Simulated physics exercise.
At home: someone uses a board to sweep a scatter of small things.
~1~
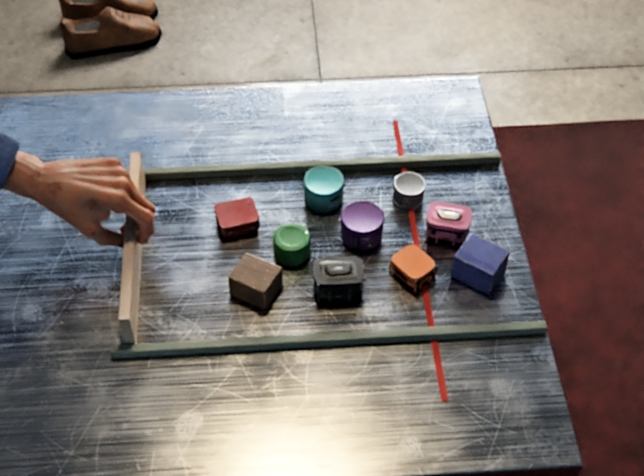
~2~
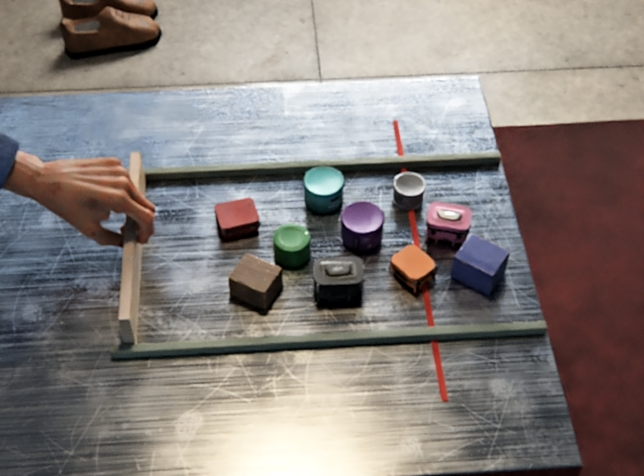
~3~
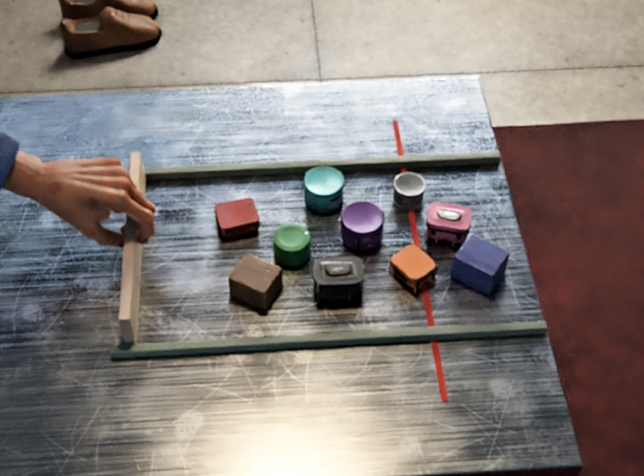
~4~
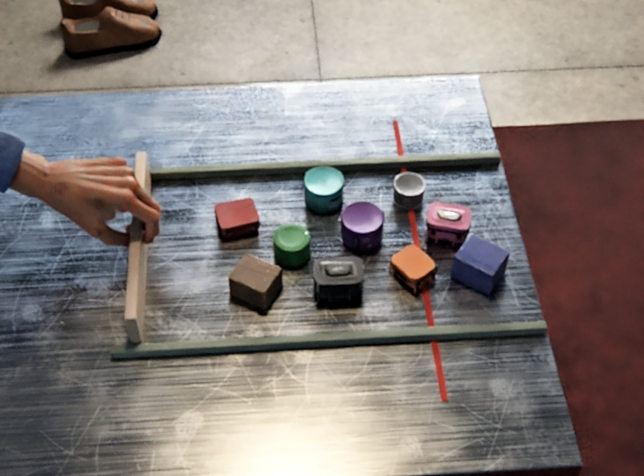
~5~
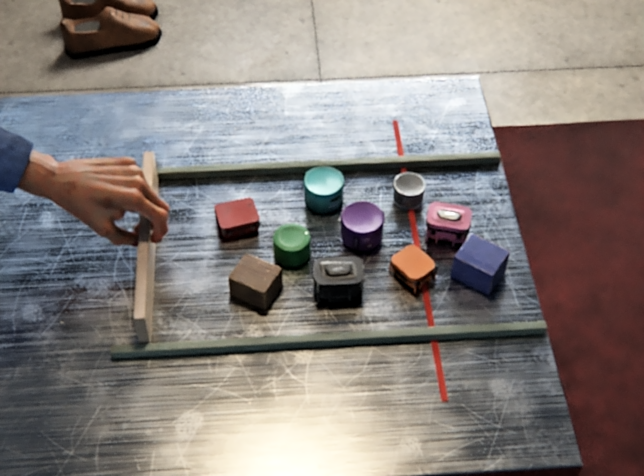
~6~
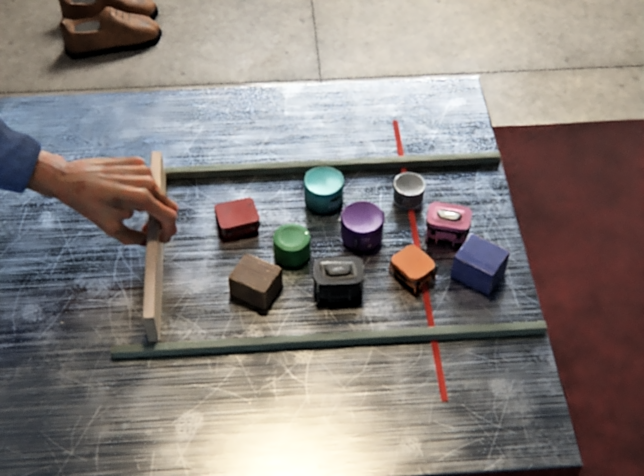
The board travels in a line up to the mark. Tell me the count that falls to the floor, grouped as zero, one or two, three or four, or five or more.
The count is one or two.
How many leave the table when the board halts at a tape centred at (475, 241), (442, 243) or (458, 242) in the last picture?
Try 1: 6; try 2: 3; try 3: 3.
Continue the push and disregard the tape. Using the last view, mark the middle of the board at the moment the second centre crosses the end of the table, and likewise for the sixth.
At the first moment about (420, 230), at the next about (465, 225).
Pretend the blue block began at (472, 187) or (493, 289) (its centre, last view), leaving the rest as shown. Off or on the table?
Spot by spot, it stays put and then it stays put.
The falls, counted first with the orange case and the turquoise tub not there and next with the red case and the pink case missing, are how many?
Count of fallen: 1 / 1.
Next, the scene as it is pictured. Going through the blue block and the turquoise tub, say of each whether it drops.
The blue block ends up off, and the turquoise tub stays put.
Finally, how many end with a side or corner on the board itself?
That number would be 4.
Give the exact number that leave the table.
The number is 1.
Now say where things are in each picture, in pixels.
In the first picture, blue block (480, 264); pink case (448, 224); grey pot (409, 191); board (133, 244); tape (417, 244).
In the second picture, pink case (448, 224); orange case (413, 269).
In the third picture, grey pot (409, 191); red case (237, 219).
In the fourth picture, blue block (480, 264); purple tub (362, 226).
In the fifth picture, pink case (448, 224); turquoise tub (324, 190).
In the sixth picture, blue block (480, 264); pink case (448, 224); grey pot (409, 191); board (155, 243); tape (417, 244).
Early on, none off yet; blue block at rest near (480, 264); pink case at rest near (448, 224); grey pot at rest near (409, 191).
Finally, the number that fall off is one or two; lost, blue block.
